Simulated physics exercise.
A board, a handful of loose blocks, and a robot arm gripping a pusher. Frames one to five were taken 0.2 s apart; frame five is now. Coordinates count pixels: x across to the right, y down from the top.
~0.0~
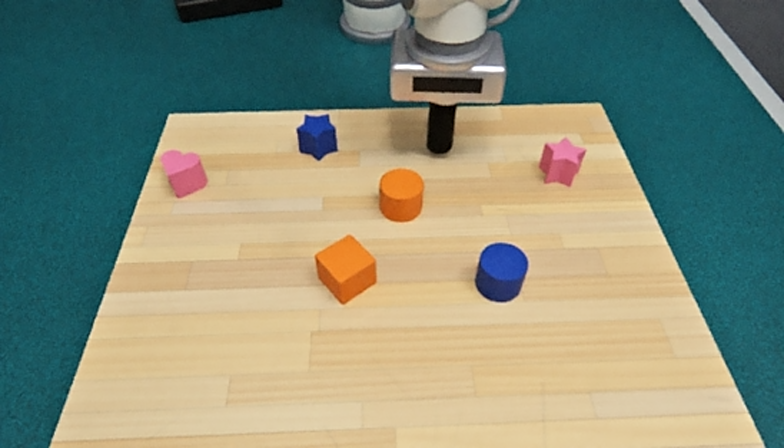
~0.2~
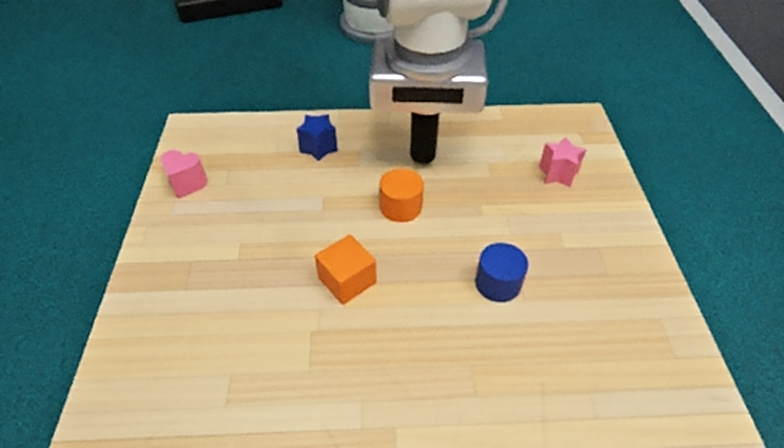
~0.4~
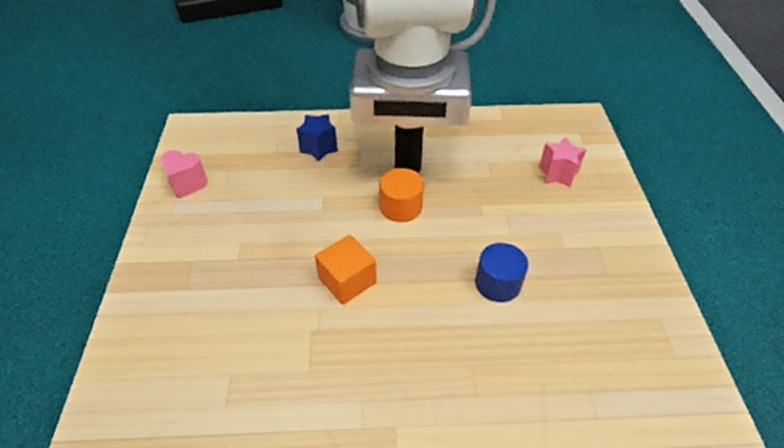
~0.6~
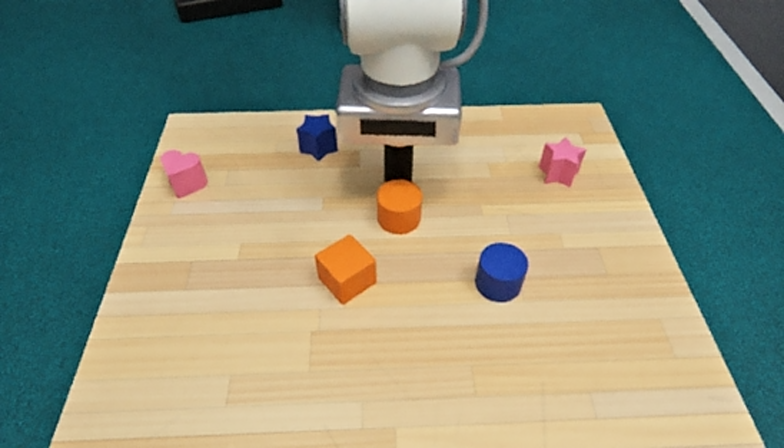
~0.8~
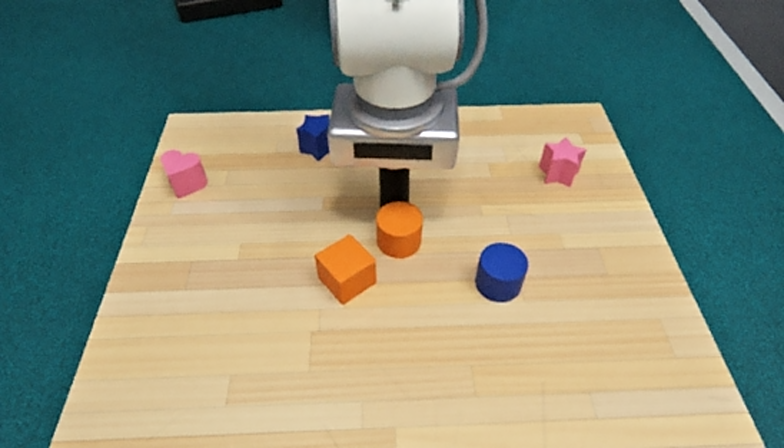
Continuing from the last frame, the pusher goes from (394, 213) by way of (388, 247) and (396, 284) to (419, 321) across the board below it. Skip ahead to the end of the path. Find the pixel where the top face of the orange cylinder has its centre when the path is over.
The middle of its upper face should be somewhere near (463, 313).
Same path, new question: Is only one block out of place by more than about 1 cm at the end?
Going by the path, yes.
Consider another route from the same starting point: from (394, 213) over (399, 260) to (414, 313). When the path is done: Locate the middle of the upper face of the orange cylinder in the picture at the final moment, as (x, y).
The middle of its top is at (432, 327).
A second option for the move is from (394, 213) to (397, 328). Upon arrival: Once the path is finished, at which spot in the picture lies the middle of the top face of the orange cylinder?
For the centre of its top, I'd go with (433, 332).
What follows on the original path. One third of the way, pusher (388, 240); orange cylinder (406, 252).
Two thirds of the way, pusher (396, 277); orange cylinder (428, 286).
At the end, pusher (420, 314); orange square block unmoved; orange cylinder (463, 313).
